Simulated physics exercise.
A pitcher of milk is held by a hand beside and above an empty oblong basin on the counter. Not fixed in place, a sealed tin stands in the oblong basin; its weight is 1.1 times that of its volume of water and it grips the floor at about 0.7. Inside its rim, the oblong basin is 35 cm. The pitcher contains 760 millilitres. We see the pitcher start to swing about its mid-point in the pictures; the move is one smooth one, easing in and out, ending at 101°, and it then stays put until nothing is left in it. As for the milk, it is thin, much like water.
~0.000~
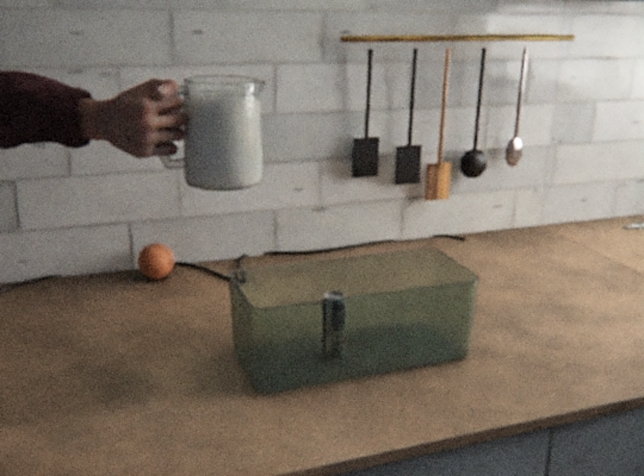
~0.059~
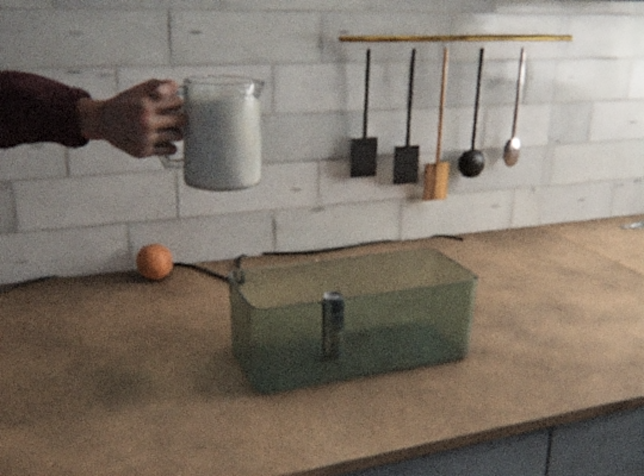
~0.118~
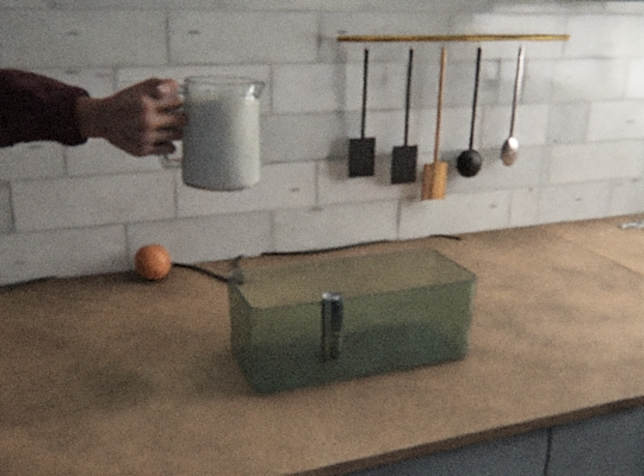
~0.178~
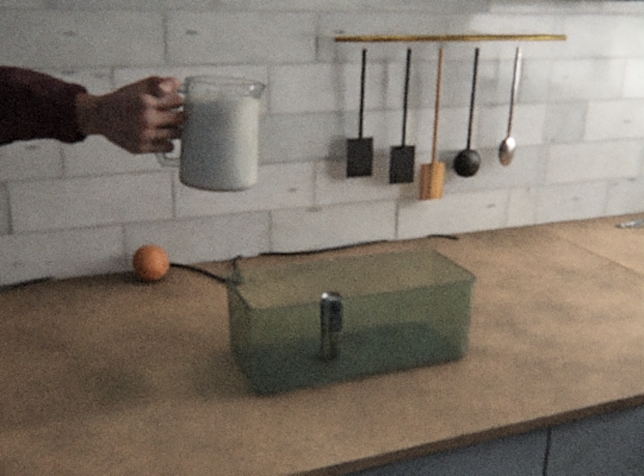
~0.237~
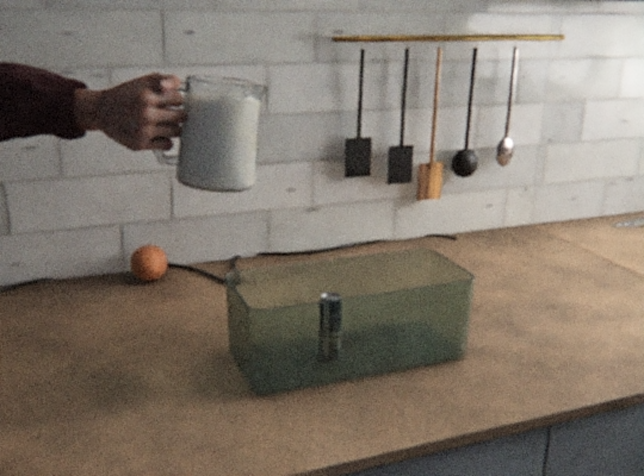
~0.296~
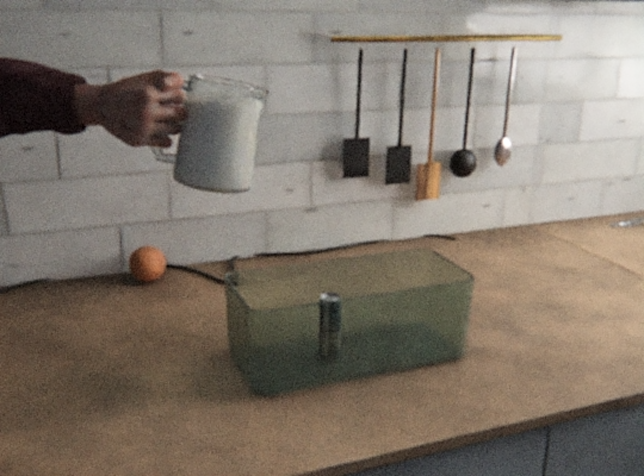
A hand held a glass pitcher of milk above and to the left of a greenish see-through basin on a wooden counter, keeping it upright at first, then tilting it slightly to the right.
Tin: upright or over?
It is going to cope.
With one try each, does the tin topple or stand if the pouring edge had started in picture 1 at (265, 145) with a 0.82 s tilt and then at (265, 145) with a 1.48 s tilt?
Trial 1 - tin tips; trial 2 - tin tips.
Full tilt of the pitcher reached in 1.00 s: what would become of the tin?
So the tin will hold steady.
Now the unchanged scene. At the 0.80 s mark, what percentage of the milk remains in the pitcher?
About 90 percent.
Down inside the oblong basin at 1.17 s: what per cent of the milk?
My estimate is about 26 percent.
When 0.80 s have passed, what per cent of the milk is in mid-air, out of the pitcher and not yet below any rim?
At that moment, about 9 percent.
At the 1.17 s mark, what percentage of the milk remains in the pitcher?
About 50 % is still there.
By 0.80 s the tilt is 57° and 91 per cent is still to pour; the tin stands where it began.
By 1.17 s the tilt is 91° and 49 per cent is still to pour; the tin stands where it began.
By 1.56 s the tilt is 101° and 10 per cent is still to pour; the tin stands where it began.
By 1.98 s the tilt is 101° and 1 per cent is still to pour; the tin stands where it began.
At rest the tin stands where it began.
